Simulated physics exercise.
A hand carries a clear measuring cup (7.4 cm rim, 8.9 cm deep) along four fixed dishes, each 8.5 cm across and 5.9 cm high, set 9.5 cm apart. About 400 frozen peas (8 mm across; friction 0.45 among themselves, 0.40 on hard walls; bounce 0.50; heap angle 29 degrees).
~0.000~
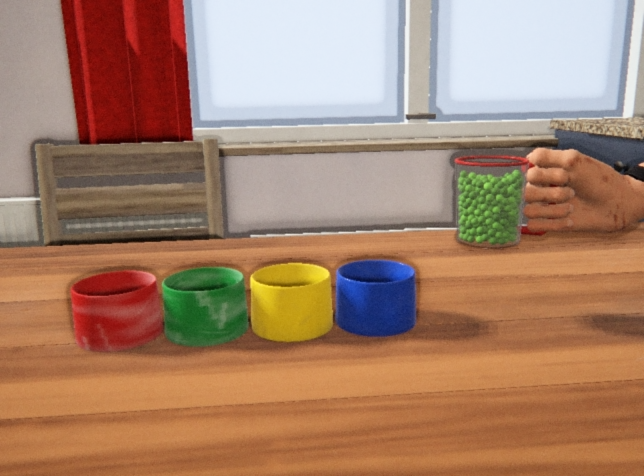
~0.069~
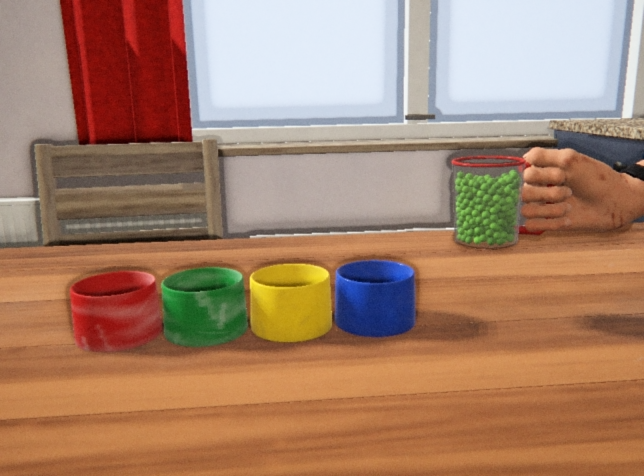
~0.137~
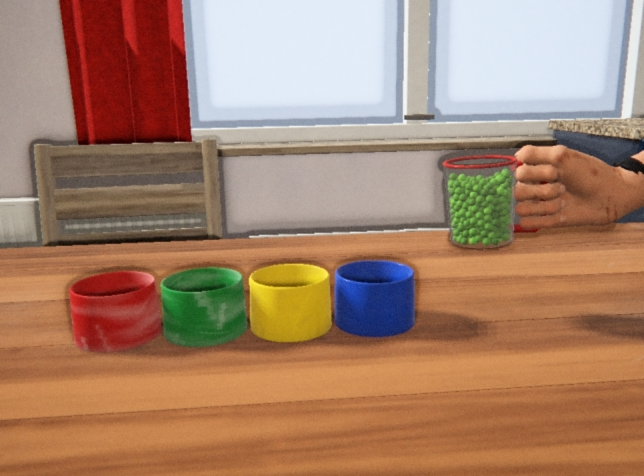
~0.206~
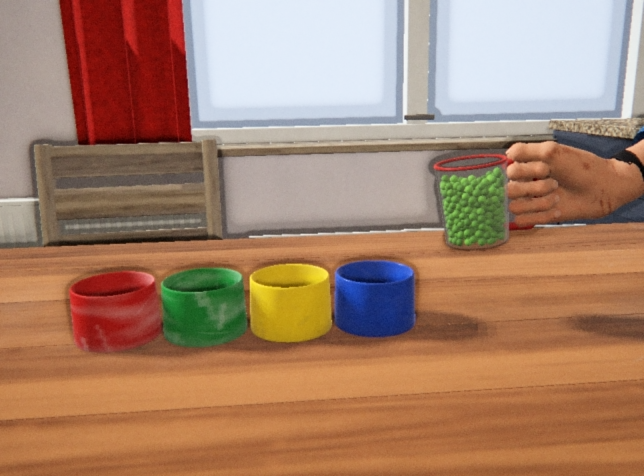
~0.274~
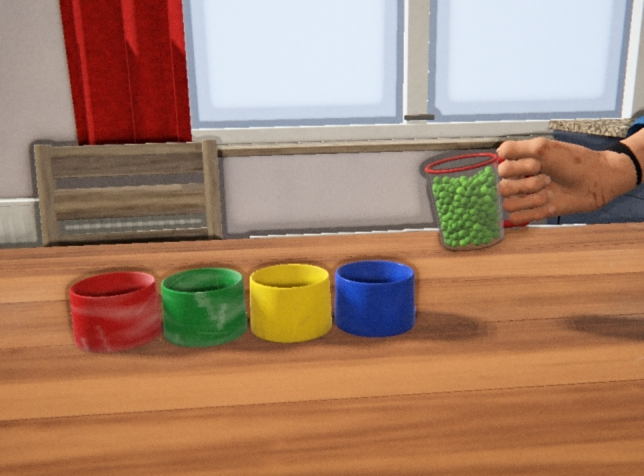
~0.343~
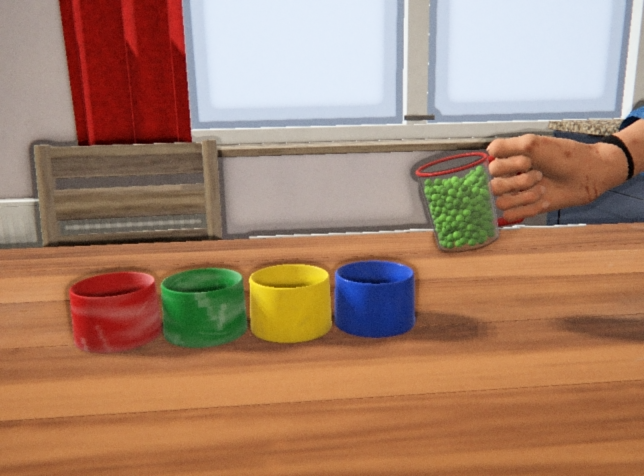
The footage shows a hand holding a clear cup of green peas above a wooden table, moving it slightly left and gradually tilting it leftward, while red, green, yellow and blue dishes sit still in a row.
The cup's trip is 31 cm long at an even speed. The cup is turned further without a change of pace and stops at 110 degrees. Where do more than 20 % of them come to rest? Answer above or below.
Red dish: Below; blue dish: Below; green dish: Above; yellow dish: Below; on the counter: Below.
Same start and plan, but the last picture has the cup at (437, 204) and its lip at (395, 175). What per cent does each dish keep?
Red 50, blue 0, green 10, yellow 0.
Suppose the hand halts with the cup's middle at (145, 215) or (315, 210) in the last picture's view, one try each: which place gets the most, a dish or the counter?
The winner: Green; yellow.
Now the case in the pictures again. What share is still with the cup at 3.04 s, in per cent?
About 0 per cent.
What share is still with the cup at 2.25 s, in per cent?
Roughly 45 per cent.
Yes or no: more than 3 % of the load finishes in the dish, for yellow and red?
Yellow yes; red no.
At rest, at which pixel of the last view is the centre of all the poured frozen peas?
At about (200, 311).
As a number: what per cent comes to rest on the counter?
Roughly 10 per cent.
After 1.49 s, tilt 74 degrees; cup holds 100 %.
After 2.25 s, tilt 110 degrees; cup holds 45 %, green 45 %, yellow 5 %.
After 3.04 s, tilt 110 degrees; cup holds 0 %, green 80 %, yellow 5 %.
At rest (3.5 s), red 0 %, blue 0 %, green 80 %, yellow 5 %, counter 10 %.
